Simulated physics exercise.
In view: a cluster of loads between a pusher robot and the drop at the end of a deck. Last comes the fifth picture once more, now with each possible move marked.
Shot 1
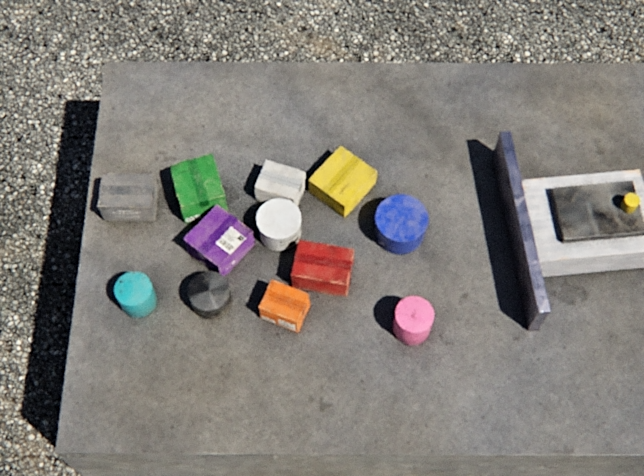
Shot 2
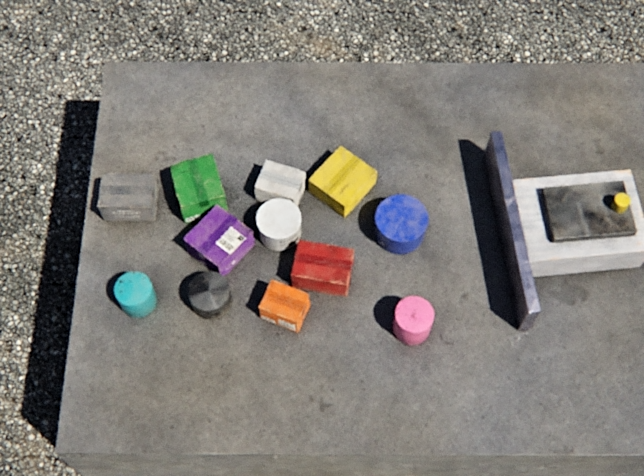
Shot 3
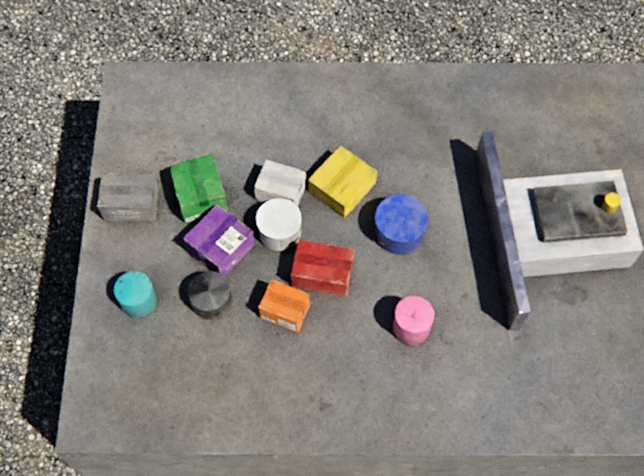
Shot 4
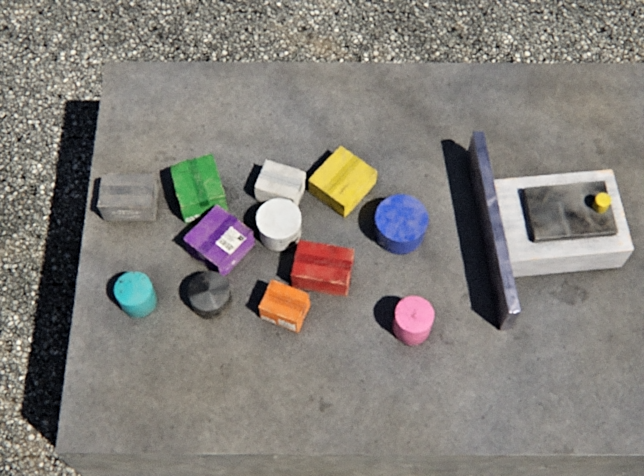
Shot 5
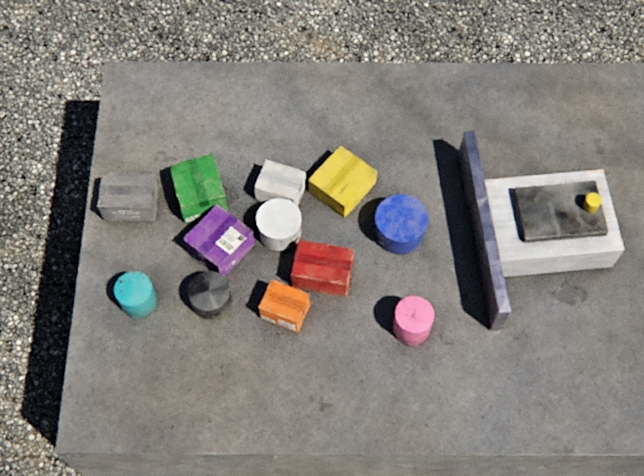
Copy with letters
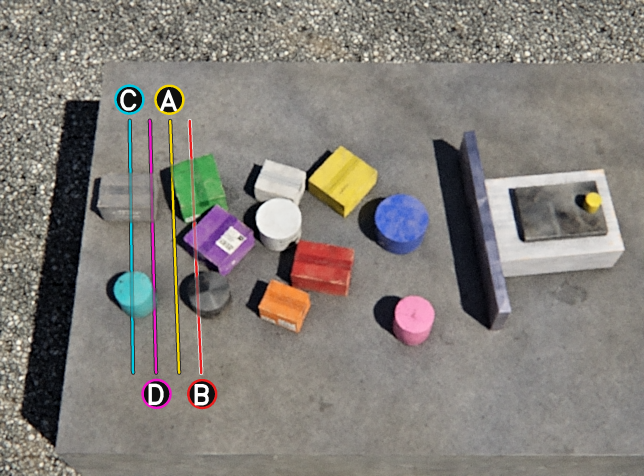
A white machine with a dark upright blade across its front and a yellow knob on top creeps a short way leftward along the right side of a grey slab, seen from a fixed, high viewpoint. Grey, green, purple, white, yellow, red and orange blocks sit left and centre among turquoise, black, white, blue and pink cylinders. None of them moves, and a gap remains between them and the blade.
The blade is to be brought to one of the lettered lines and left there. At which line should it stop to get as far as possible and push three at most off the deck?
The farthest such stop is A.
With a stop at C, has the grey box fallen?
Yes.
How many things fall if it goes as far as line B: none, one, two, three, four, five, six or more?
In all, two.
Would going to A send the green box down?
Yes.
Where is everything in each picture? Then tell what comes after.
The first frame shows purple box (219, 242); grey box (129, 198); blue pail (400, 224).
The second frame shows robot (582, 211); pink canister (413, 321).
The third frame shows robot (573, 211); white box (280, 186).
The fourth frame shows robot (564, 211); turquoise canister (136, 295).
The fifth frame shows robot (554, 211); orange parcel (285, 307); green box (199, 188); black canister (210, 295).
On the copy, A at (174, 239); B at (195, 239); C at (131, 239); D at (153, 239).
On A. First, robot (442, 211); pink canister (360, 325); yellow parcel (325, 179).
Then, robot (330, 210); grey box (86, 201); green box (135, 186).
Finally, robot (242, 210); green box over the edge; grey box over the edge; two fallen.
By contrast, B is within the limit but short; C drops six; D drops four.
